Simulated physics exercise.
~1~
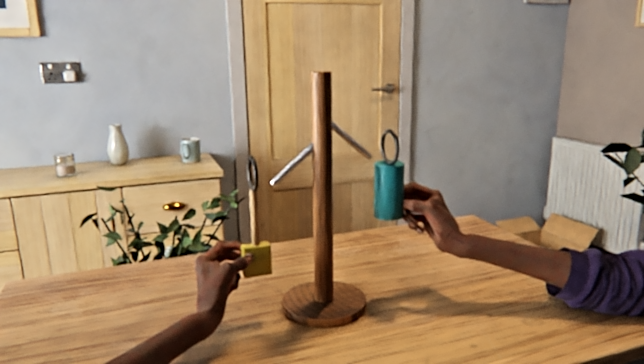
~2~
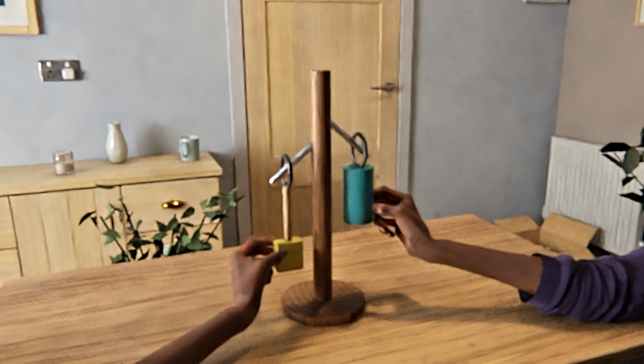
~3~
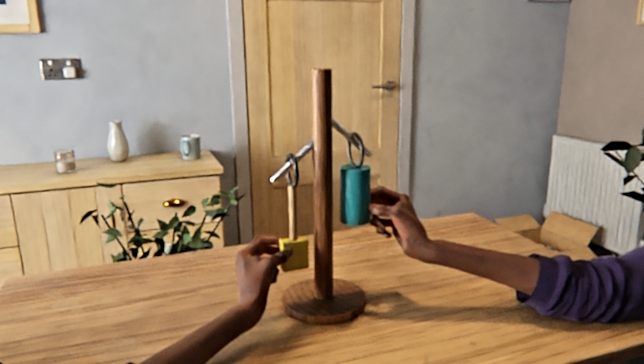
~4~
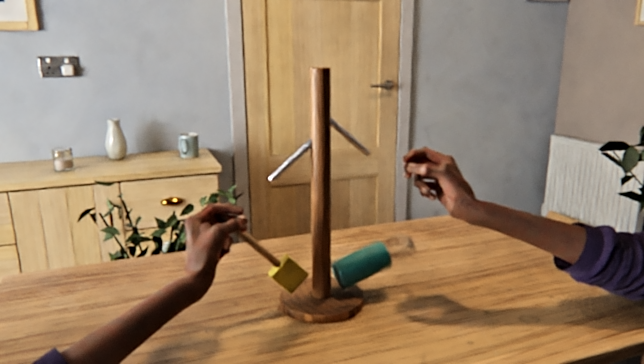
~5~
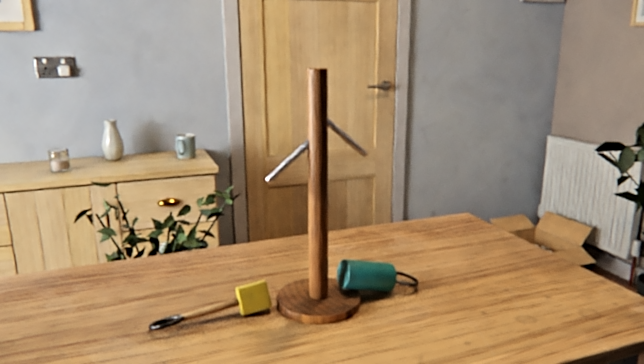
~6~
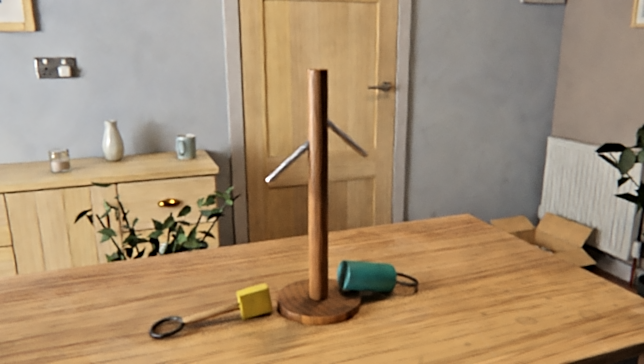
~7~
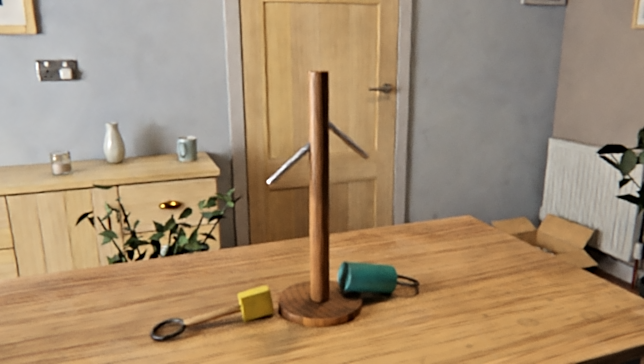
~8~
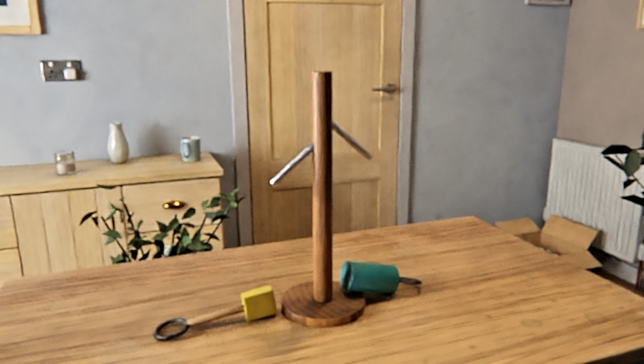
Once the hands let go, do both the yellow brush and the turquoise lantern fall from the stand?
Yes, both of them slip down and end up lying on the table, the brush to the left of the base and the lantern to the right.
